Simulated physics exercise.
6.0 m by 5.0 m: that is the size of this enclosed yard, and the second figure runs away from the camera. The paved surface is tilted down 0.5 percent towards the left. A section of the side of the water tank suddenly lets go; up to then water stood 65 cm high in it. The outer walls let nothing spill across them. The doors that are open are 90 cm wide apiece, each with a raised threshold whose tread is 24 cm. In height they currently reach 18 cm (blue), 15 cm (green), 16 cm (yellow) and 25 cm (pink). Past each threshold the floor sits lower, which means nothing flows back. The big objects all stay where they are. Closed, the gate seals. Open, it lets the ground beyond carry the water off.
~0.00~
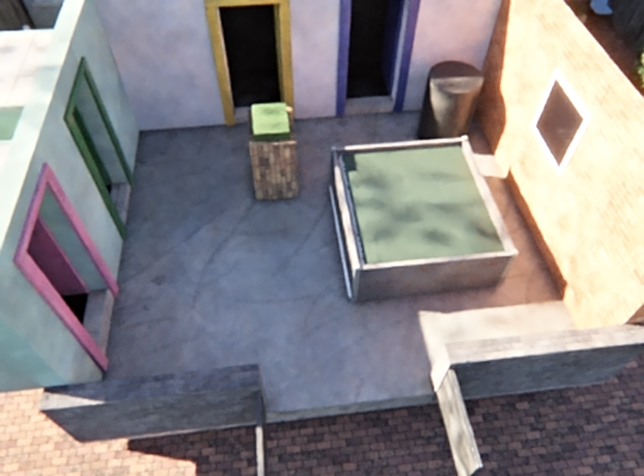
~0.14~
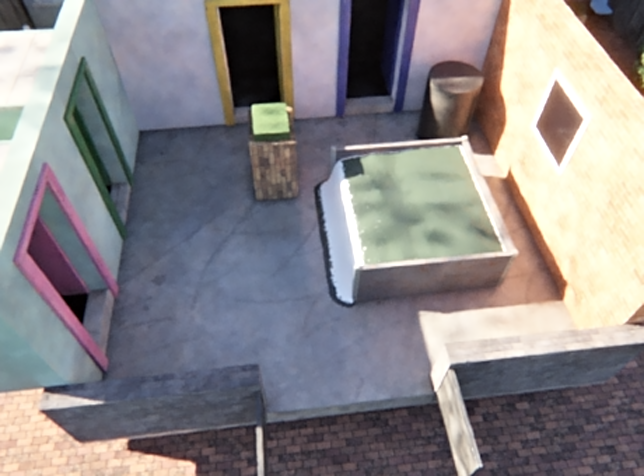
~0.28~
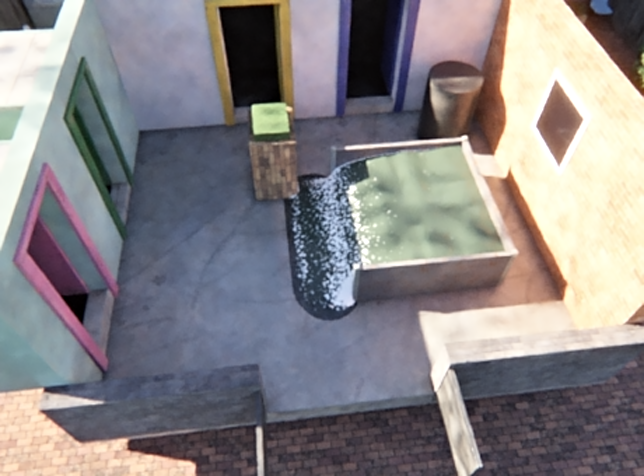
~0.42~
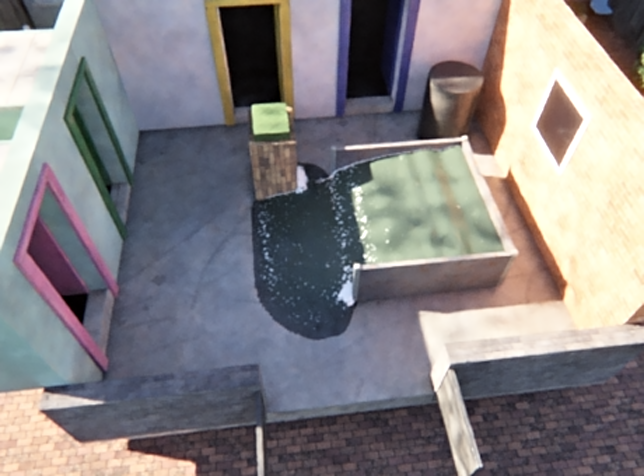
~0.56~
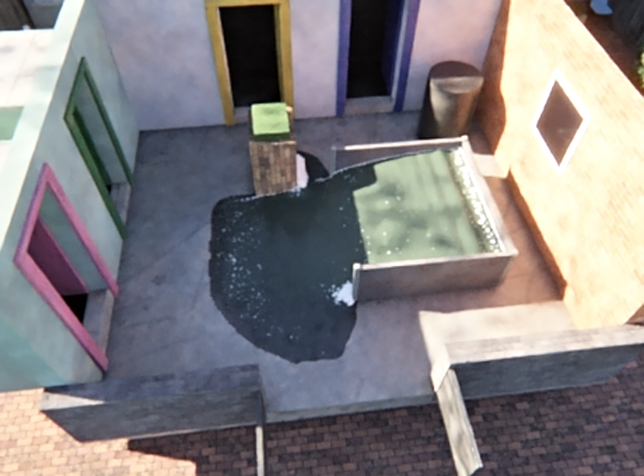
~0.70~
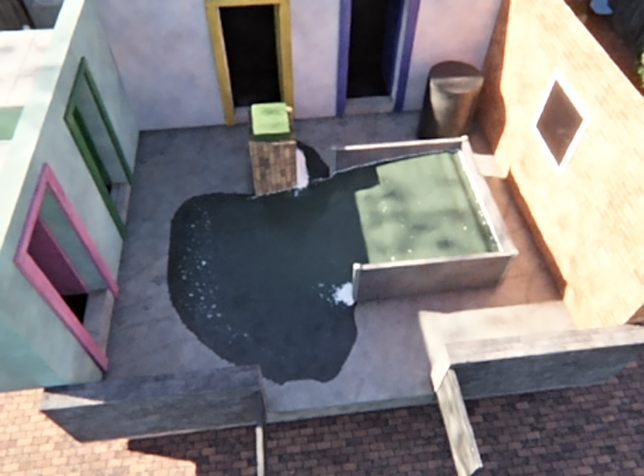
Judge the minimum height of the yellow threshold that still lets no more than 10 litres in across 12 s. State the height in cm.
My estimate is 10 cm.
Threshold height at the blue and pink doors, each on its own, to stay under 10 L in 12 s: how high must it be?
Close to 10.5 cm (blue) and close to 29 cm (pink).
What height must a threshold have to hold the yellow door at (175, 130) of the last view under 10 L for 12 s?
22 cm.
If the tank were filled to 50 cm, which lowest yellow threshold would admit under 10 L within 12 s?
Around 7.5 cm high.
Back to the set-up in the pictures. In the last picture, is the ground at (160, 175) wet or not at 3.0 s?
At that moment it's submerged.
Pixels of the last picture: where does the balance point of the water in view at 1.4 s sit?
The balance point sits at roughly (322, 240).
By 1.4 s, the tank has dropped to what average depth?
It averages close to 31 centimetres.
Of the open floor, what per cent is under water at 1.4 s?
Roughly 50 percent of the floor is wet.
After 1.4 s water covers 50 % of the floor, deepest (39 cm) near (122, 251); 4 cm at the yellow door, 0 litres in over its 16 cm threshold.
After 3.0 s water covers 60 % of the floor, deepest (34 cm) near (100, 397); 5 cm at the yellow door, 0 litres in over its 16 cm threshold.
After 12.0 s water covers 95 % of the floor, deepest (12 cm) near (302, 181); 9 cm at the yellow door, 0 litres in over its 16 cm threshold.
At the yellow door as built, the water arrived by 1.3 s and peaked near 13 cm at 4.0 s.
With a threshold of 8.5 cm, 18 litres would have come in within the 12 s; with 11.5 cm, 5 litres. So under 10 litres takes about 10 cm.
